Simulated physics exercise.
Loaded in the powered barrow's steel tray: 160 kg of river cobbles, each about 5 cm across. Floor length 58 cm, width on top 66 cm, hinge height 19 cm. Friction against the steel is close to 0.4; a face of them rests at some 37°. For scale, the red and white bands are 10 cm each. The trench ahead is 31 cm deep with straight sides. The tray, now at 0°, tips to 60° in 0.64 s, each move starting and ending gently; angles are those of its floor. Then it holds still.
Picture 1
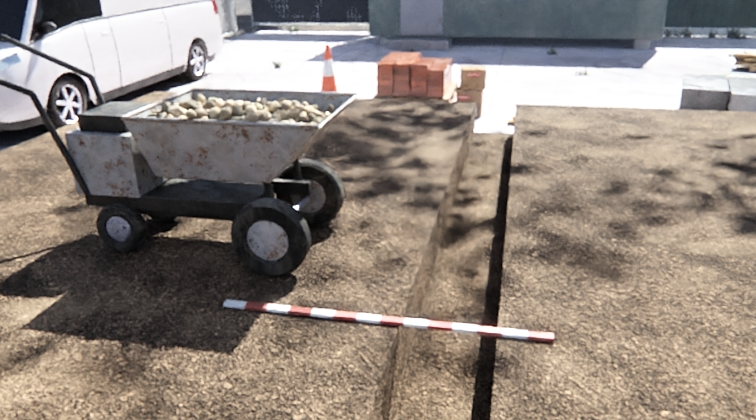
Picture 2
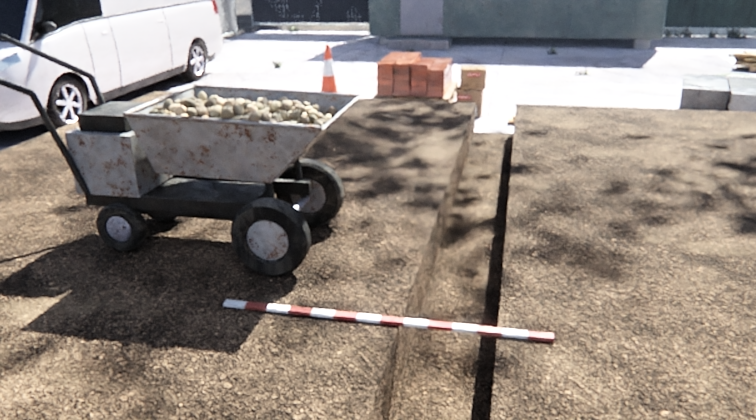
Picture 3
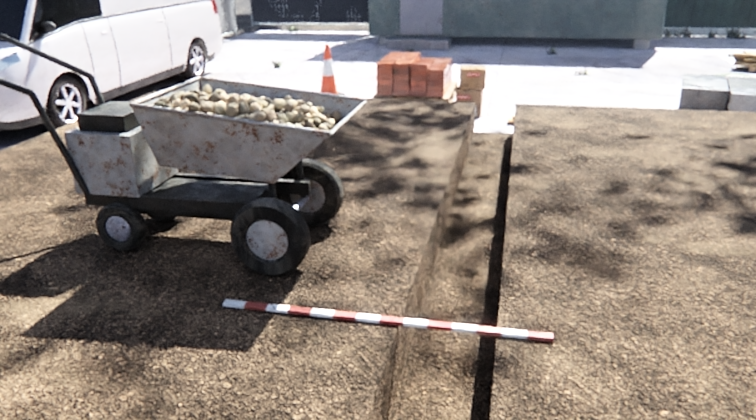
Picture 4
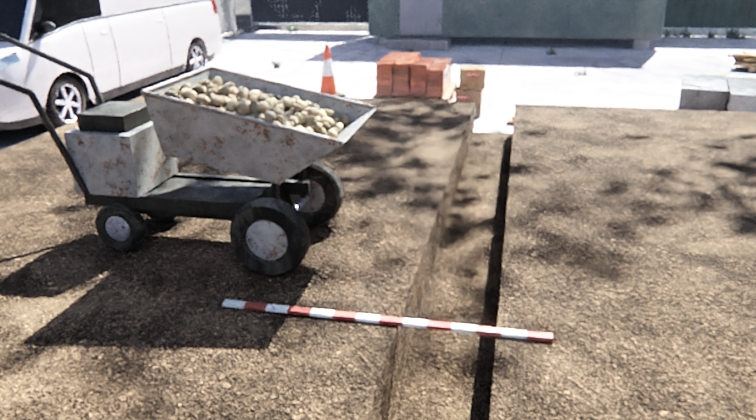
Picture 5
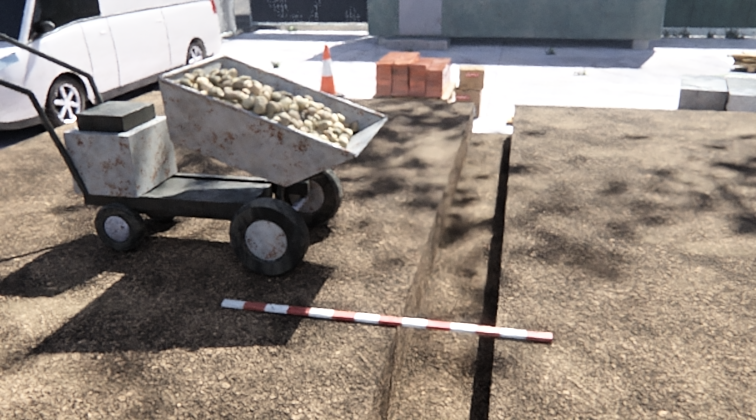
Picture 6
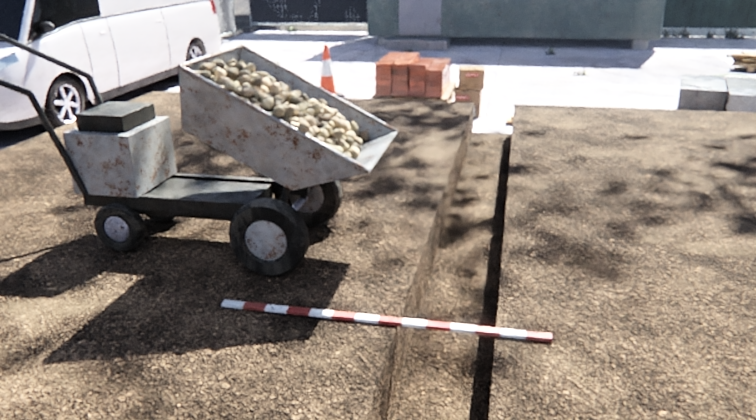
The rusty steel tray of a powered barrow, loaded with pale rounded stones, started level and tilted gradually down to the right, its back end rising, while the wheels stayed still beside a narrow trench.
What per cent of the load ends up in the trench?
Roughly 92 per cent ends in the trench.
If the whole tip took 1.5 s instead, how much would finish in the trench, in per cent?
Then about 100 per cent.
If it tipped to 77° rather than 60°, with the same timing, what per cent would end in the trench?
In that case some 90 per cent.
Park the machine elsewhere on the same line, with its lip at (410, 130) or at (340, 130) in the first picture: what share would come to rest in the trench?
About 25 and 80 per cent.
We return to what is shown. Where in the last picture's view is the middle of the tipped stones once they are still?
Near (459, 297).
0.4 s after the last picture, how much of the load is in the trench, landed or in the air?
Some 15 per cent.
Then, 0.2 s after the last picture the floor is at 51°, 100 % in the tray; the foremost stones are at (381, 190).
Then, 0.4 s after the last picture the floor is at 60°, 85 % in the tray, 2 % short of the trench, 14 % in the trench; the foremost stones are at (464, 272).
Then, 0.8 s after the last picture the floor is at 60°, 35 % in the tray, 1 % short of the trench, 56 % in the trench, 8 % past the trench; the foremost stones are at (594, 264).
Then, 2.7 s after the last picture the floor is at 60°, 0 % in the tray, 92 % in the trench, 8 % past the trench; the foremost stones are past the picture's edge.
